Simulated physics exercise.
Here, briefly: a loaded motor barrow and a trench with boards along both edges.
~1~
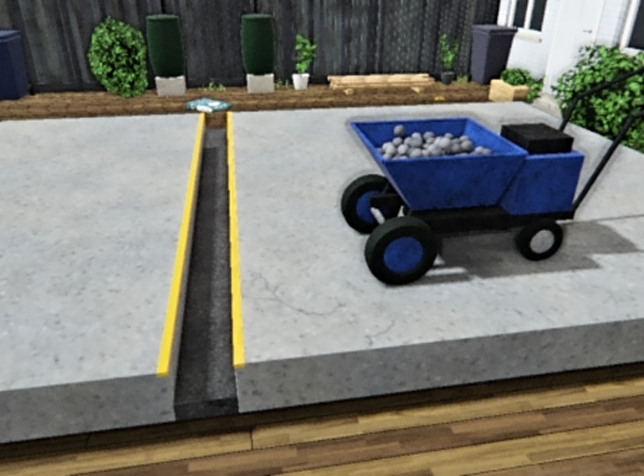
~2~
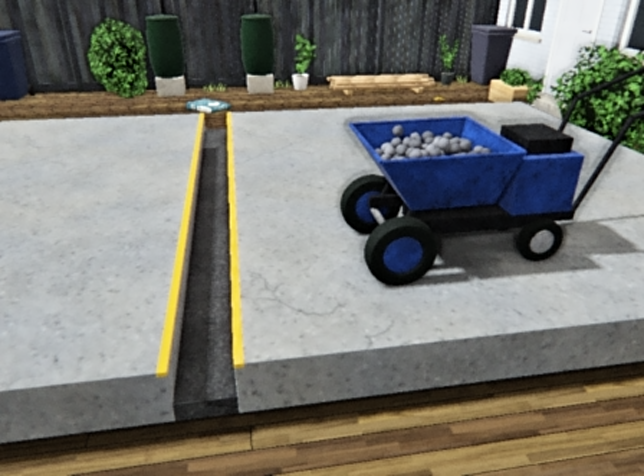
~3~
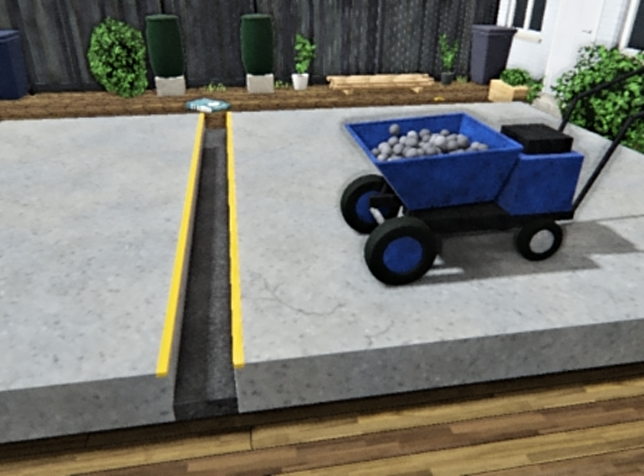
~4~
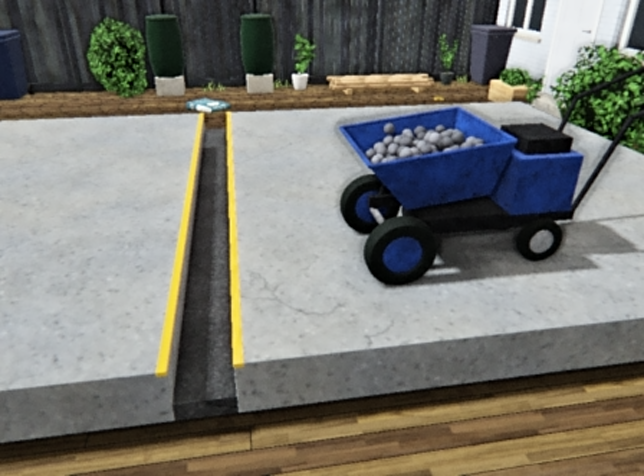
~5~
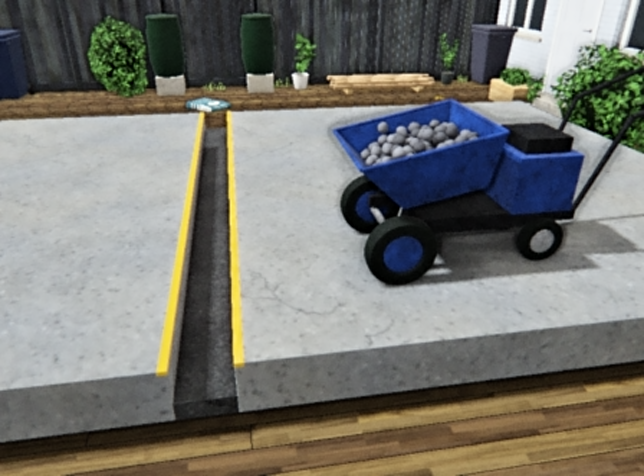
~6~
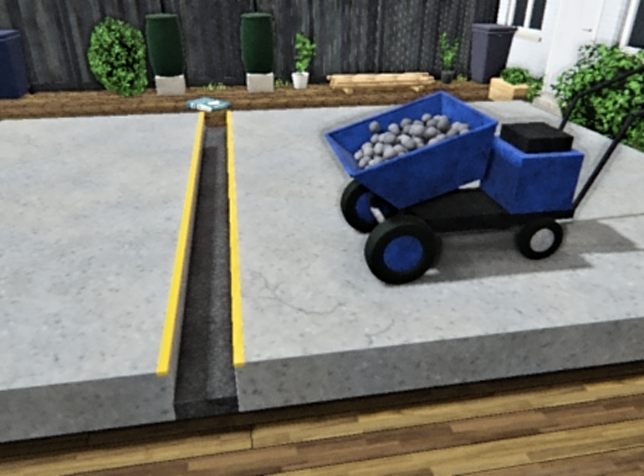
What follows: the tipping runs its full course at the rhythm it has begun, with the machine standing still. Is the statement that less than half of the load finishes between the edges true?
True.
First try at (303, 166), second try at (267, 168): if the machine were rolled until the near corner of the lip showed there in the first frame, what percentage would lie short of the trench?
0 % then 0 %.
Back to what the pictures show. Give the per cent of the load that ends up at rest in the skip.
Estimate: 0 %, roughly.
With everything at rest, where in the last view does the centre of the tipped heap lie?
I'd mark it at roughly (257, 258).
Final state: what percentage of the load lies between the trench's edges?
Some 30 per cent.
Soon, skip tipped steeply; all in the skip.
A while on, skip tipped right over; nearly all in the skip; a small part short of the trench; a stray few falling.
Towards the end, skip tipped right over; about a quarter in the skip; about half short of the trench; about a quarter in or heaped over the trench.
Finally, skip tipped right over; a stray few in the skip; about two thirds short of the trench; about a quarter in or heaped over the trench; none beyond it.
